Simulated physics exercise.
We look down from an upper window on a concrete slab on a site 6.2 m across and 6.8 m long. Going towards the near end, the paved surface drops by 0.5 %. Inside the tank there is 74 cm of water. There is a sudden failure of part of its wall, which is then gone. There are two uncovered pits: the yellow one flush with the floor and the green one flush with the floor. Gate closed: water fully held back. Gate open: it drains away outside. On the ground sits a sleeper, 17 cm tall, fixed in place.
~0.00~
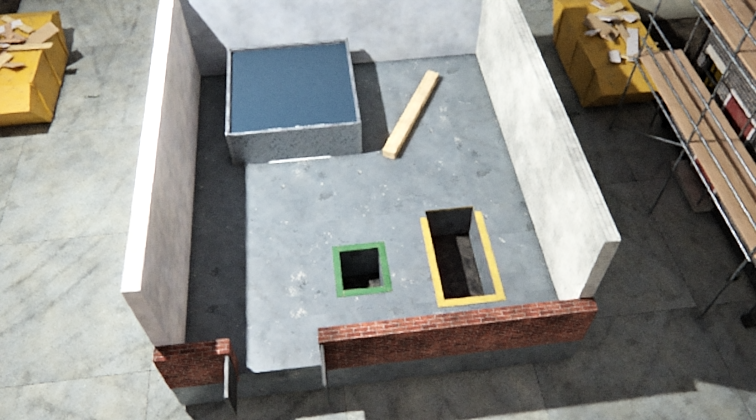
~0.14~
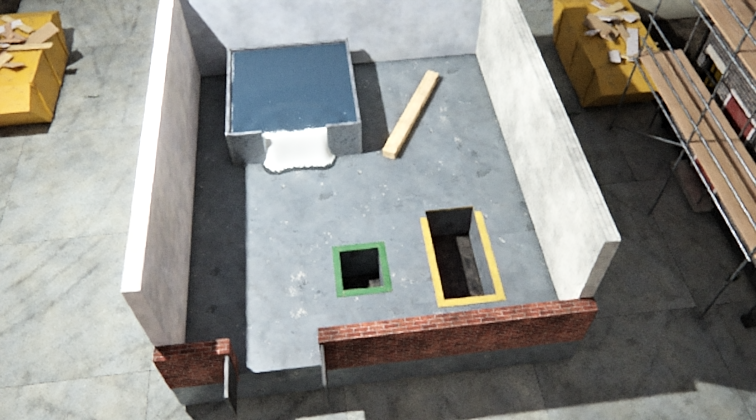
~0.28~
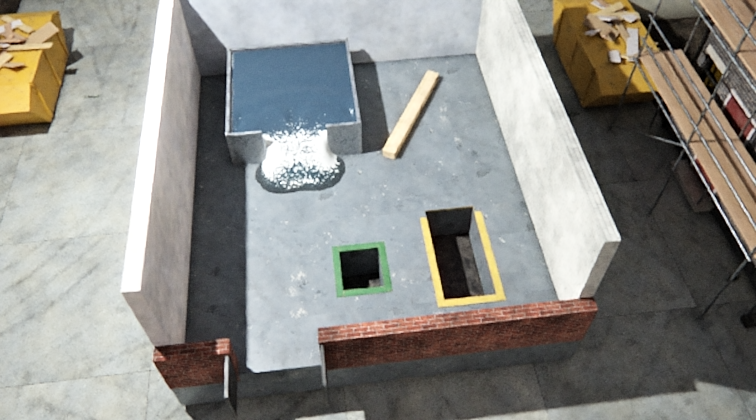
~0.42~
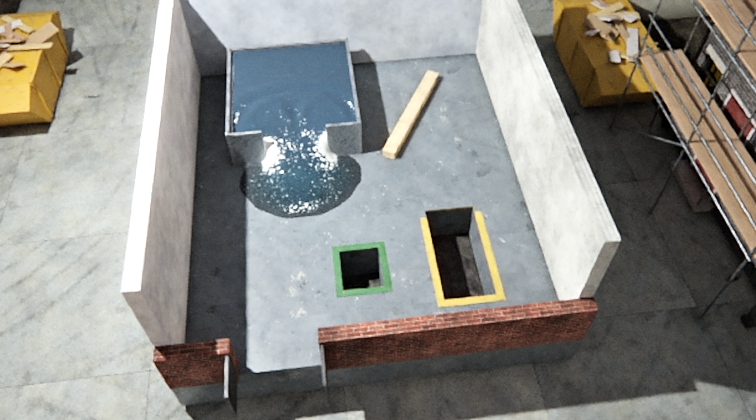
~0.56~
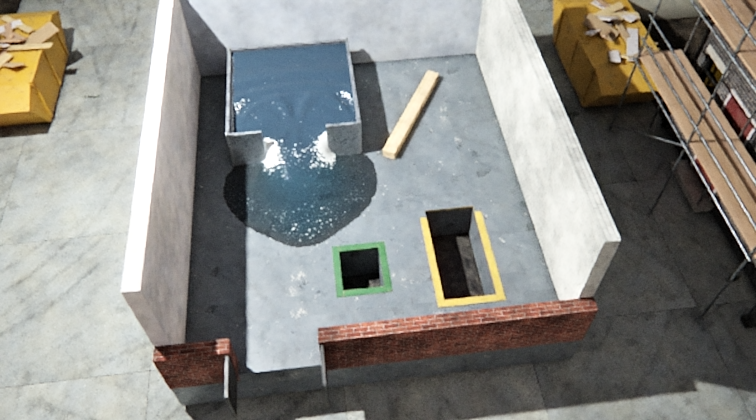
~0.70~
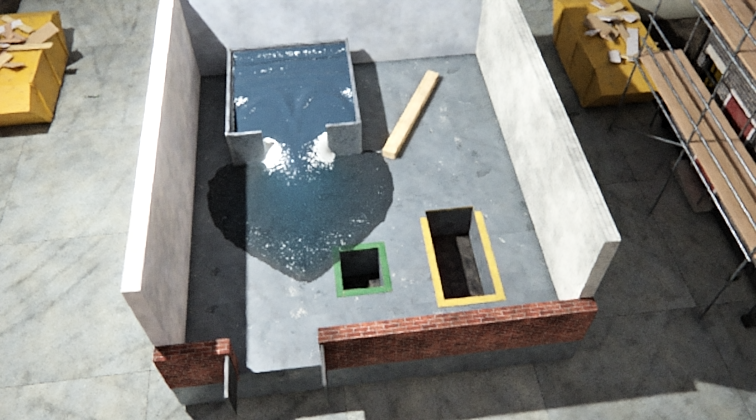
Water bursts through the front wall of the tank and spreads across the concrete floor, reaching the green-edged pit.
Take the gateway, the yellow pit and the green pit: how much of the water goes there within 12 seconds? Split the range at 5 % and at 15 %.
The gateway gets more than 15 % of the water. The yellow pit gets above 15 % of the water. The green pit gets more than 15 % of the water.
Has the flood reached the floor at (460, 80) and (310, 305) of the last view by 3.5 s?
Not yet touched, then awash.
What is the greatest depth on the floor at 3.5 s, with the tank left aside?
Some 30 cm deep.
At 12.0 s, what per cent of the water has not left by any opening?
Still there: Roughly 34 %.
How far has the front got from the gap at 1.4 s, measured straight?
4.4 m.
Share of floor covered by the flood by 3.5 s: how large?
Roughly 50 % of the floor is wet.
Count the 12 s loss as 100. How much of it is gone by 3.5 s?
I'd say close to 35 in a hundred.
After 1.4 s water covers 40 % of the floor and is deepest (43 cm) near (299, 165); gone so far, the gateway 1 %, the yellow pit 0 %, the green pit 2 %.
After 2.2 s water covers 45 % of the floor and is deepest (40 cm) near (196, 365); gone so far, the gateway 4 %, the yellow pit 2 %, the green pit 5 %.
After 3.5 s water covers 50 % of the floor and is deepest (30 cm) near (219, 362); gone so far, the gateway 10 %, the yellow pit 4 %, the green pit 8 %.
After 7.0 s water covers 70 % of the floor and is deepest (16 cm) near (299, 165); gone so far, the gateway 22 %, the yellow pit 11 %, the green pit 14 %.
After 12.0 s water covers 80 % of the floor and is deepest (8 cm) near (289, 166); gone so far, the gateway 31 %, the yellow pit 17 %, the green pit 18 %.
